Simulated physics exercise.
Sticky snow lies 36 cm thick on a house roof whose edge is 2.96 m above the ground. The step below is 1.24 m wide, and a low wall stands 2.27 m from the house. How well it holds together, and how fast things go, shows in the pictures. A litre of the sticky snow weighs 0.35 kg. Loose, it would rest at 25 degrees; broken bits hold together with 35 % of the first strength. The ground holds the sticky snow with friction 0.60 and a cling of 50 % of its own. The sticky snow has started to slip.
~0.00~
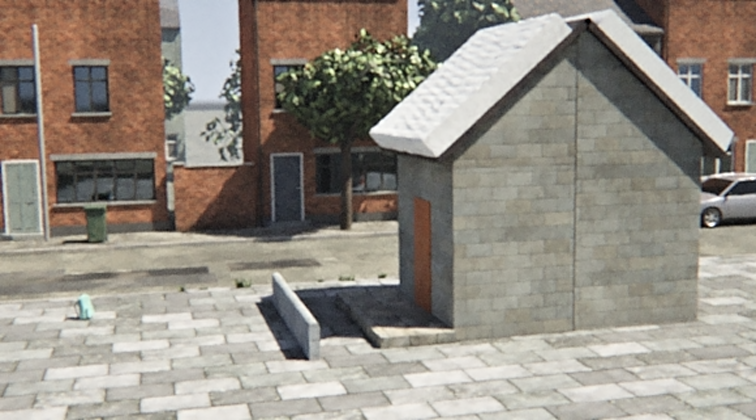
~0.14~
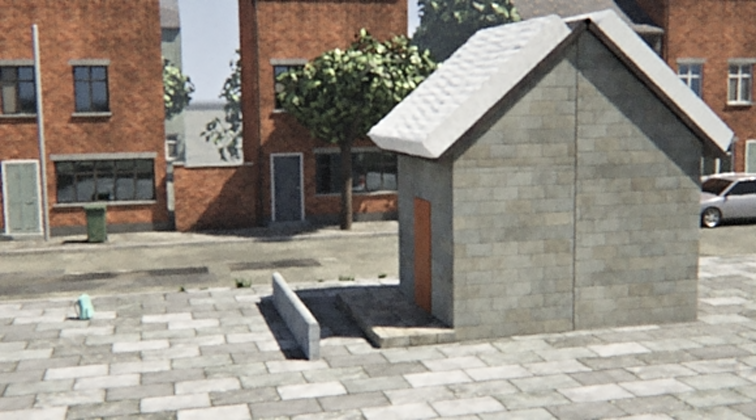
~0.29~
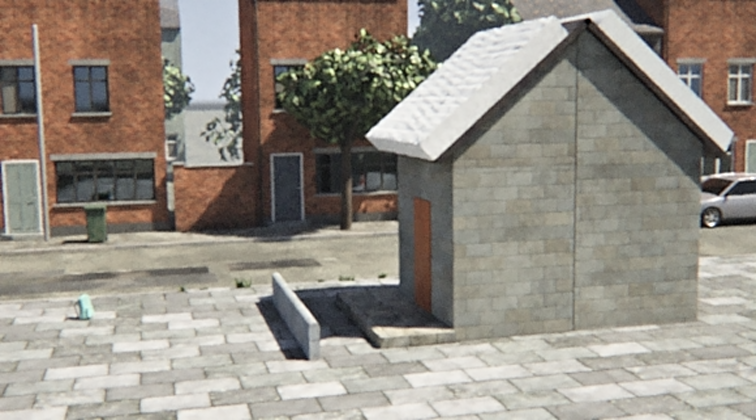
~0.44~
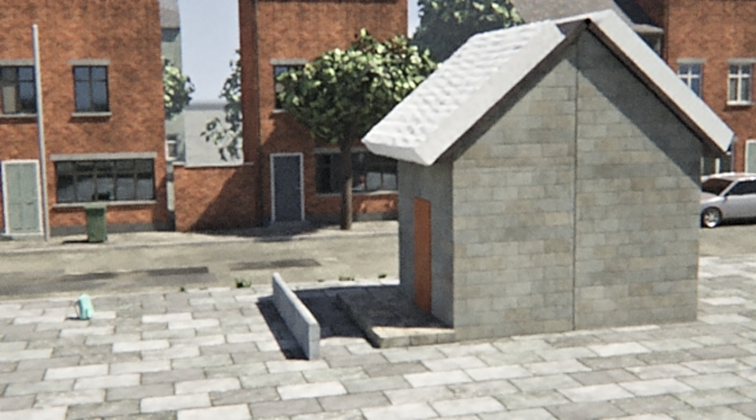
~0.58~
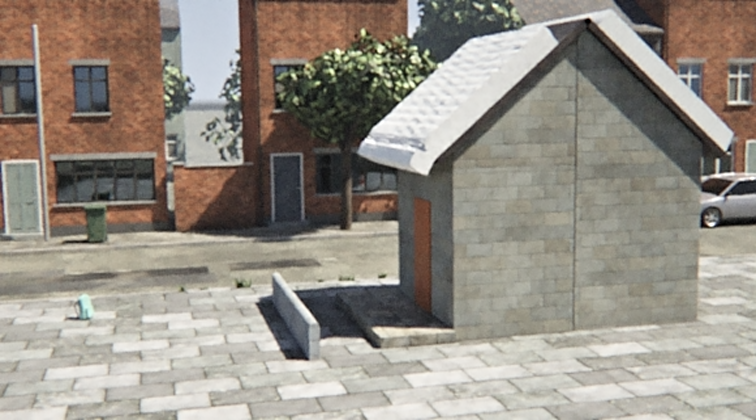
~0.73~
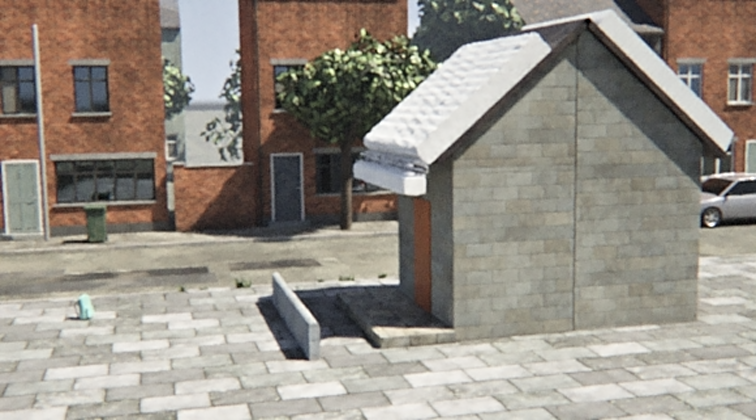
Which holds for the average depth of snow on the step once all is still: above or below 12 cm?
The average depth of snow on the step once all is still is above 12 cm.
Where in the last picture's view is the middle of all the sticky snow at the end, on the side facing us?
At about (347, 331).
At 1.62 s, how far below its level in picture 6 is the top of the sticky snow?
Some 1.3 m.
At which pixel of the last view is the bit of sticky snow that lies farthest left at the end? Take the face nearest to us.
At about (183, 364).
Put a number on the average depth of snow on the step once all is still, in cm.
About 17 cm.
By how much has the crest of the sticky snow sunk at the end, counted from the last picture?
Roughly 4.1 m.
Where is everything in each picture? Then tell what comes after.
The first picture shows front end of the sticky snow at (424, 143), 4 % of it past the eaves, in one piece.
The second picture shows front end of the sticky snow at (423, 144), its middle shifted 1.8 cm, 5 % of it past the eaves, in one piece.
The third picture shows front end of the sticky snow at (421, 146), its middle shifted 7.1 cm, 7 % of it past the eaves, in one piece.
The fourth picture shows front end of the sticky snow at (417, 152), its middle shifted 16 cm, 10 % of it past the eaves, in one piece.
The fifth picture shows front end of the sticky snow at (410, 163), its middle shifted 30 cm, 14 % of it past the eaves, cracking.
The sixth picture shows front end of the sticky snow at (404, 189), its middle shifted 49 cm, 20 % of it past the eaves, cracking.
By 1.14 s, 75 % of the snow is still up on the roof and 25 % is falling or down.
By 1.62 s, 39 % of the snow is still up on the roof and 61 % is falling or down.
By 2.11 s, none of the snow is still up on the roof and all is falling or down.
By 2.60 s, none of the snow is still up on the roof and all is falling or down.
By 3.30 s, at the end, none of the snow is still up on the roof and the snow on the step is 17 cm deep on average.
